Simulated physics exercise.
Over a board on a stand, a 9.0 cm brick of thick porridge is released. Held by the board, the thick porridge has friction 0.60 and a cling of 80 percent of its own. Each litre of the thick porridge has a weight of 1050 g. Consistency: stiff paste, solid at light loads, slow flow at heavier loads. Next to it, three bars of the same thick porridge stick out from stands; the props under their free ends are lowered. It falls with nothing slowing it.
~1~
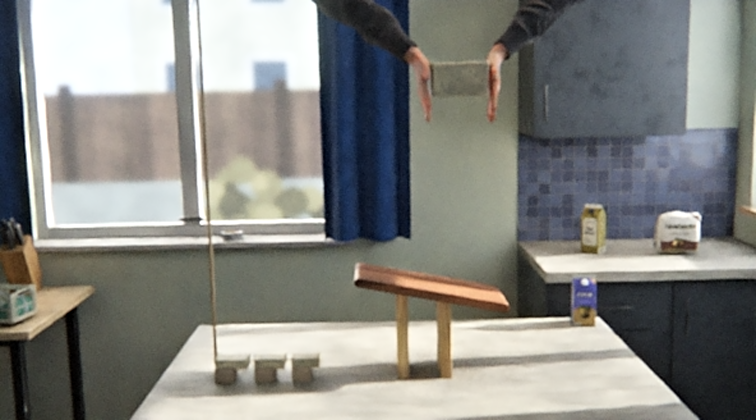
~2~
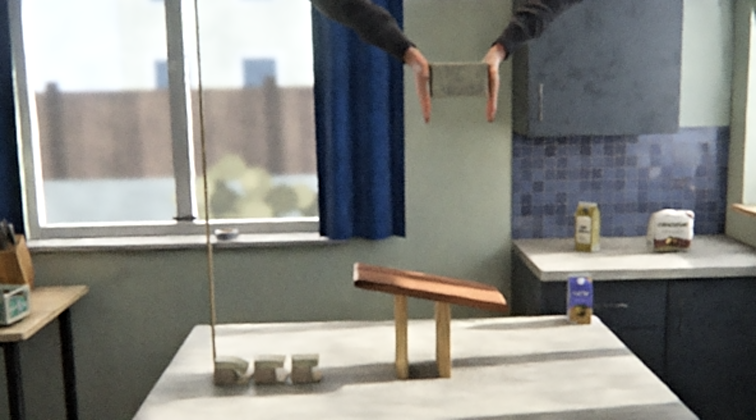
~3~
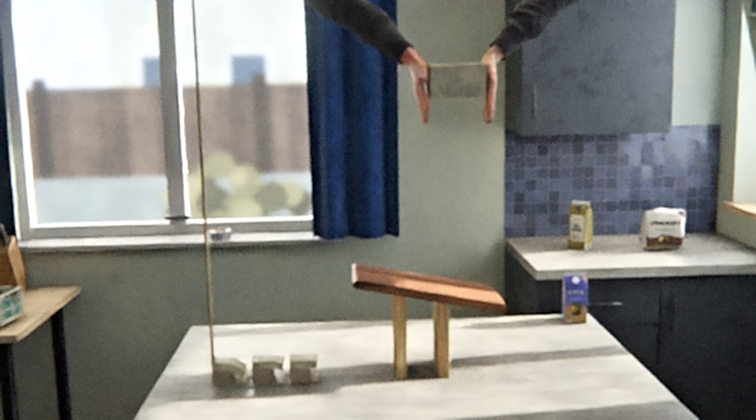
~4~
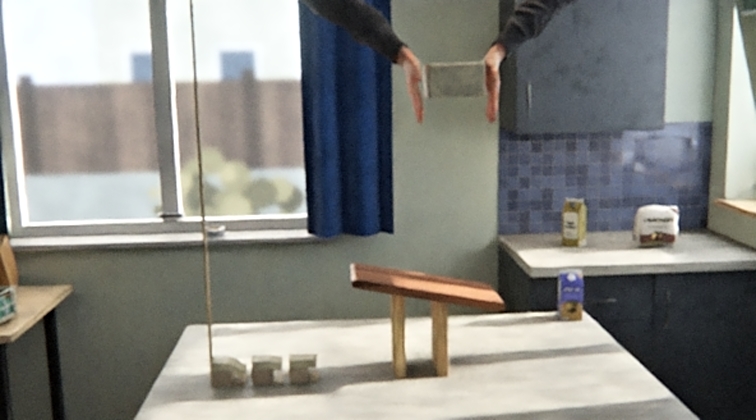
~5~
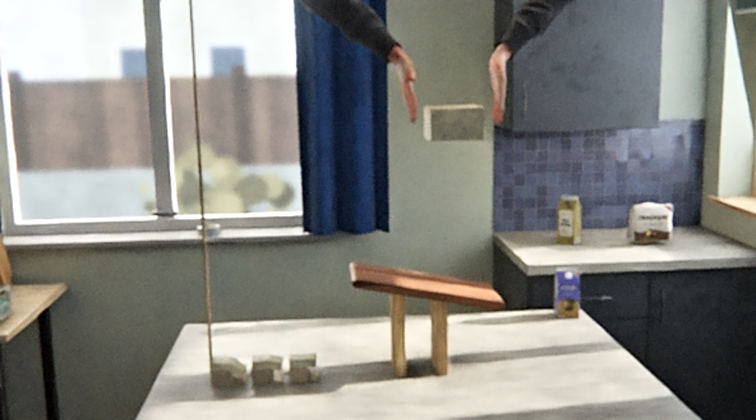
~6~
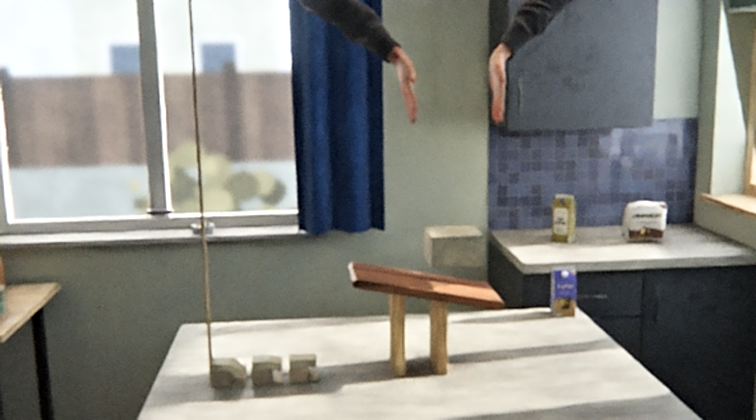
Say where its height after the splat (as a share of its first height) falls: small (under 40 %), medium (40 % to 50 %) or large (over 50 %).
I'd go with the biggest choice: Over 50 percent.
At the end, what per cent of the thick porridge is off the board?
I'd say close to 20 percent finishes off the board.
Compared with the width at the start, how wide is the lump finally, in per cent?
I'd put it at some 170 %.
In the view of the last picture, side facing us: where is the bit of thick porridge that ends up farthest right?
Around pixel (501, 294).
Then, 0.12 s after the last picture, it stands 54 % of its first height and 3 % has gone off the board.
Then, 0.25 s after the last picture, it stands 54 % of its first height and 6 % has gone off the board.
Then, 0.38 s after the last picture, it stands 54 % of its first height and 21 % has gone off the board.
Then, 0.52 s after the last picture, it stands 54 % of its first height and 21 % has gone off the board.
Then, 0.62 s after the last picture, at the end, it stands 54 % of its first height and 21 % has gone off the board.
